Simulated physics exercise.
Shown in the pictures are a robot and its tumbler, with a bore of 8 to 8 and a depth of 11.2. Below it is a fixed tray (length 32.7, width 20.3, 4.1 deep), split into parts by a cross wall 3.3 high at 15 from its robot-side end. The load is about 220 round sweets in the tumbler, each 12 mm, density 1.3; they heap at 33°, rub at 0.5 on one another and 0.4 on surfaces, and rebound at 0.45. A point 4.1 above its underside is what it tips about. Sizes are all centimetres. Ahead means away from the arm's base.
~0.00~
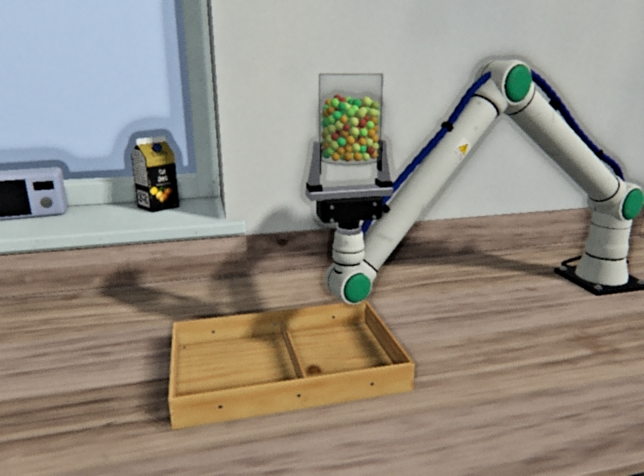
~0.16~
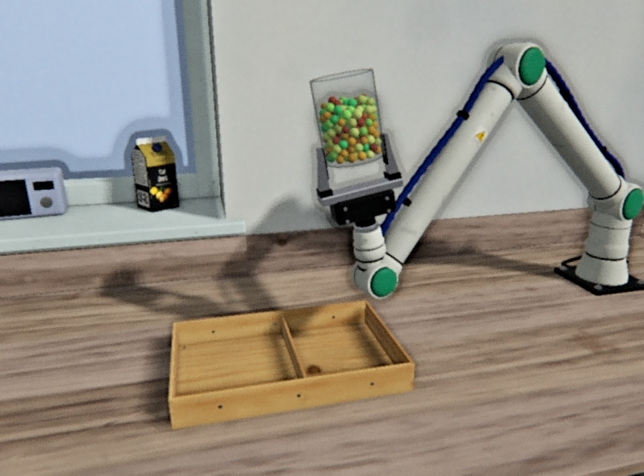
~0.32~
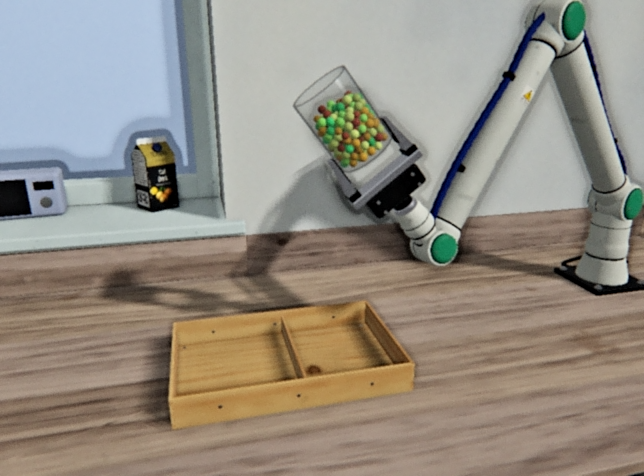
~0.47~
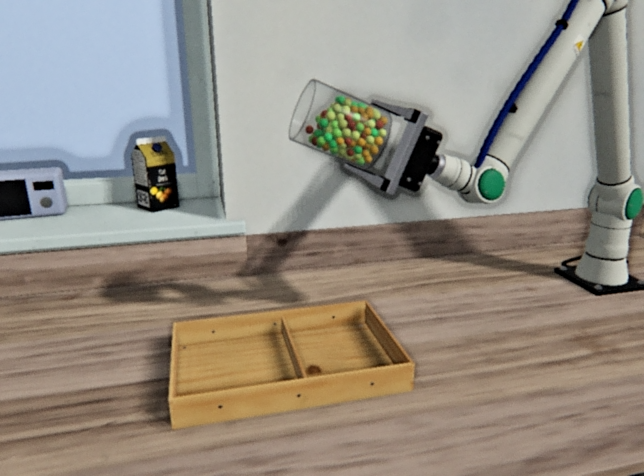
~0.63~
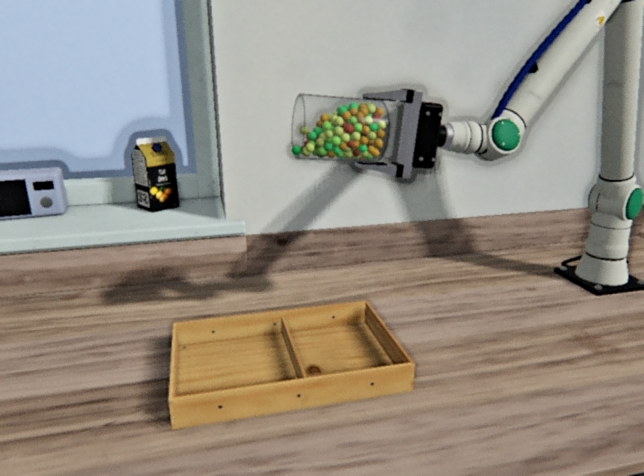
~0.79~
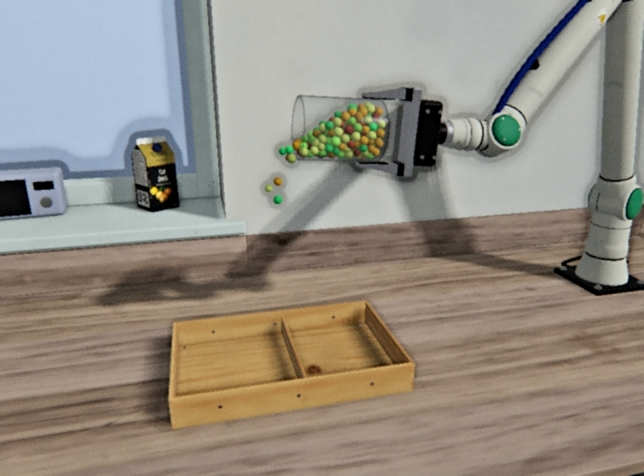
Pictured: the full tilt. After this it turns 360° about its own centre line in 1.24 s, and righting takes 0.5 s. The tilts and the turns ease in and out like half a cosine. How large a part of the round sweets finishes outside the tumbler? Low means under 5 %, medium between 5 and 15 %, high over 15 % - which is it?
High.
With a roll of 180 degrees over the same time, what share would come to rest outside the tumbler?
I'd put it at about 25 %.
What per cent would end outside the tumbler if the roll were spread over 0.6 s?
Estimated share: Close to 25 %.
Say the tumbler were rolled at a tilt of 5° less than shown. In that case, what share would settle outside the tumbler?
It would be near 25 per cent.
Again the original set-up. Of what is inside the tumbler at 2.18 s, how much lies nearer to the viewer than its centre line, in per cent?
Something like 65 per cent, give or take.
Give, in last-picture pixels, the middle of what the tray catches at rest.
Roughly pixel (230, 369).
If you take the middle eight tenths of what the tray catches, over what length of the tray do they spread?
Spread length: Approx. 14 cm.
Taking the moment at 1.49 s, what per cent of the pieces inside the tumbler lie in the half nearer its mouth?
Mouth-half fraction: Approx. 40 %.
After 1.49 s, tipped 86°, highest piece 39 above the table; 188 in the tumbler, 18 in the far-side part, 19 in flight or on a rim.
After 2.18 s, tipped 68°, highest piece 38 above the table; 141 in the tumbler, 74 in the far-side part, 3 on the table or floor, 7 in flight or on a rim.
After 2.73 s, upright, highest piece 39 above the table; 141 in the tumbler, 81 in the far-side part, 3 on the table or floor.
After 3.43 s, upright, highest piece 39 above the table; 141 in the tumbler, 81 in the far-side part, 3 on the table or floor.
In the end, 141 in the tumbler, 81 in the far-side part, 3 on the table or floor. That is 37 % outside the tumbler.
